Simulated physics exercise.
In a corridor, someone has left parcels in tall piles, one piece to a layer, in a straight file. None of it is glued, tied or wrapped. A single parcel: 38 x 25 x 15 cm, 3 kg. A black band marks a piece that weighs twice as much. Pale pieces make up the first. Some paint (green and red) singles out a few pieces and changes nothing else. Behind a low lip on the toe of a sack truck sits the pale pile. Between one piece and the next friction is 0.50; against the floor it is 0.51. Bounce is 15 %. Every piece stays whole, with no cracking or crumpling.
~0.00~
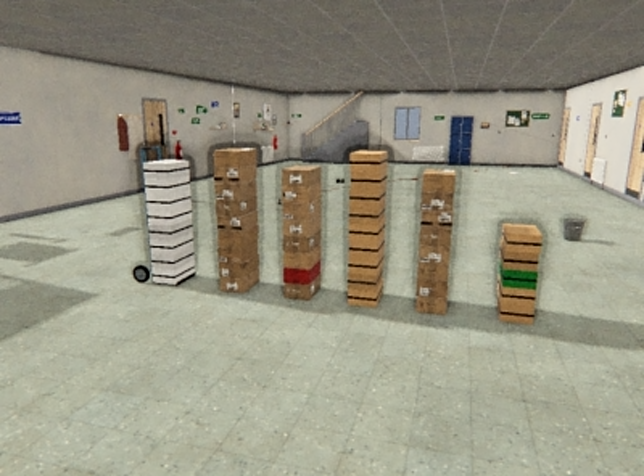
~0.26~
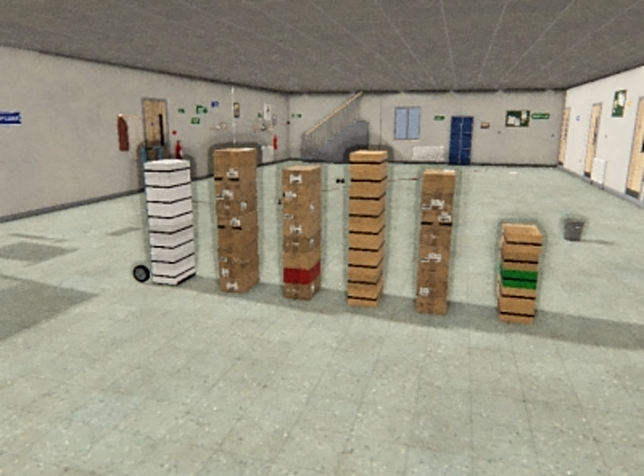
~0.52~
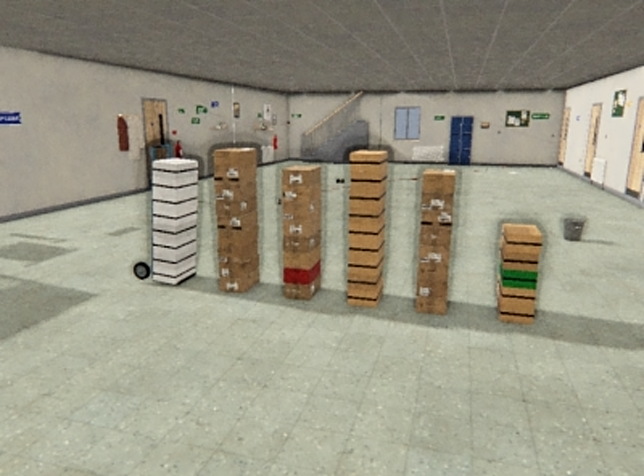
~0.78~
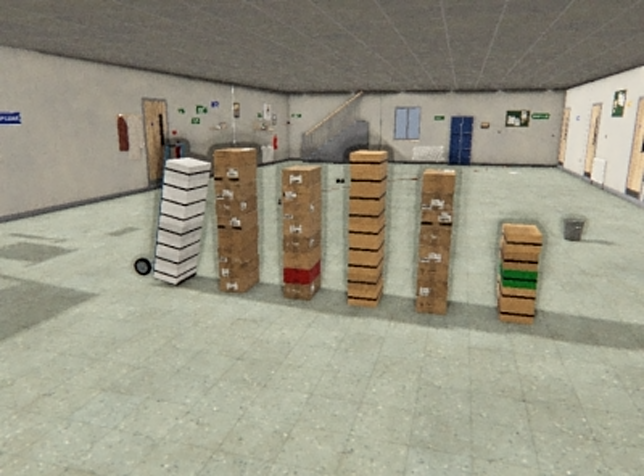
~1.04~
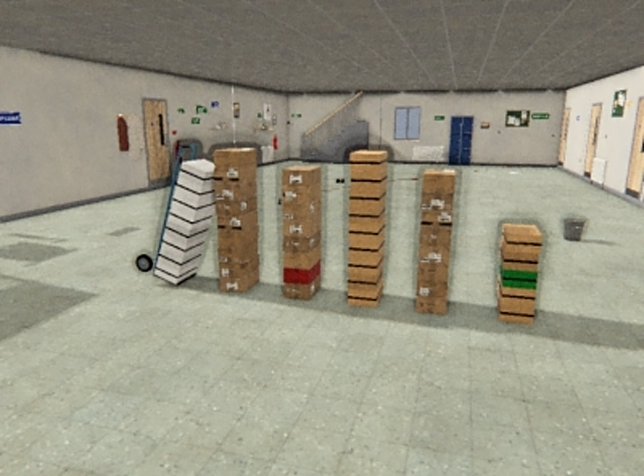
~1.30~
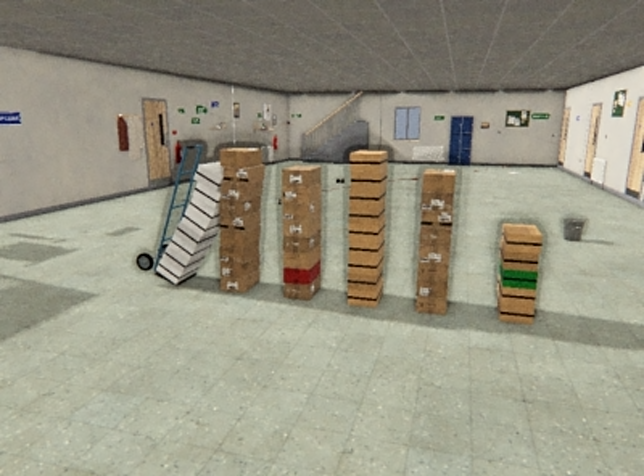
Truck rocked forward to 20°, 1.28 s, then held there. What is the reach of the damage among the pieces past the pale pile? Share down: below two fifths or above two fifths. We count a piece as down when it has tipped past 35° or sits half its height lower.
Above two fifths.
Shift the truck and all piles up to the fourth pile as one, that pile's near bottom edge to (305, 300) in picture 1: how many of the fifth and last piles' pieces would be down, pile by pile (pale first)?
Pile by pile, fifth 7 and last 5.
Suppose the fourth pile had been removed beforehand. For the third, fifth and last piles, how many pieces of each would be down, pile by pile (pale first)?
Down count - third 7, fifth 7, last 0.
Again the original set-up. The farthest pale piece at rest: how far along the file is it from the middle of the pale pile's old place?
125 cm.
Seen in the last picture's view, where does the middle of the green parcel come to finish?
In the final image its middle is around (600, 308).
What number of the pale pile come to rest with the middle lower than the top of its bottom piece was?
For the pale pieces, I get 2.
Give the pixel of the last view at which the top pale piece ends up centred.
It ends up centred around (289, 243) in the last view.
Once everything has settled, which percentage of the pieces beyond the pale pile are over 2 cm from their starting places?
The shifted ones make up 100 per cent.
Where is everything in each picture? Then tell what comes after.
In the first frame (we follow the side turned to the camera), truck frame (145, 177) 0° forward; red parcel (296, 276); green parcel (520, 280); no other piece has moved.
Truck frame 1° forward; red parcel (296, 276), in the second frame.
Truck frame (153, 175) 5° forward, top of the pale pile leaning 5°; green parcel (520, 280); no other piece has moved, in the third frame.
Truck frame (165, 173) 12° forward, top of the pale pile leaning 12°; green parcel (520, 280); no other piece has moved, in the fourth frame.
Truck frame (175, 174) 18° forward, top of the pale pile leaning 20°; green parcel (520, 280); no other piece has moved, in the fifth frame.
Truck frame (180, 174) 20° forward, top of the pale pile leaning 28°; red parcel (296, 276); green parcel (520, 280); 7 stirred so far, in the sixth frame.
Around 1.68 s, 8 of the pale pile down; none of the 39 other parcels down, 11 disturbed.
Around 2.14 s, 8 of the pale pile down; 8 of the 39 other parcels down; red parcel tipped 22°.
Around 2.92 s, 8 of the pale pile down; 30 of the 39 other parcels down; red parcel tipped 48°, 7 cm lower.
Around 3.46 s, 8 of the pale pile down; 36 of the 39 other parcels down; green parcel tipped 55°, 23 cm lower; red parcel tipped 46°, 7 cm lower.
Finally (5.4 s), 8 of the pale pile down; 36 of the 39 other parcels down; green parcel on its side; red parcel tipped 46°, 7 cm lower. That is 92 per cent. Seen by the last camera, middles, green parcel near (600, 309), red parcel near (333, 281).
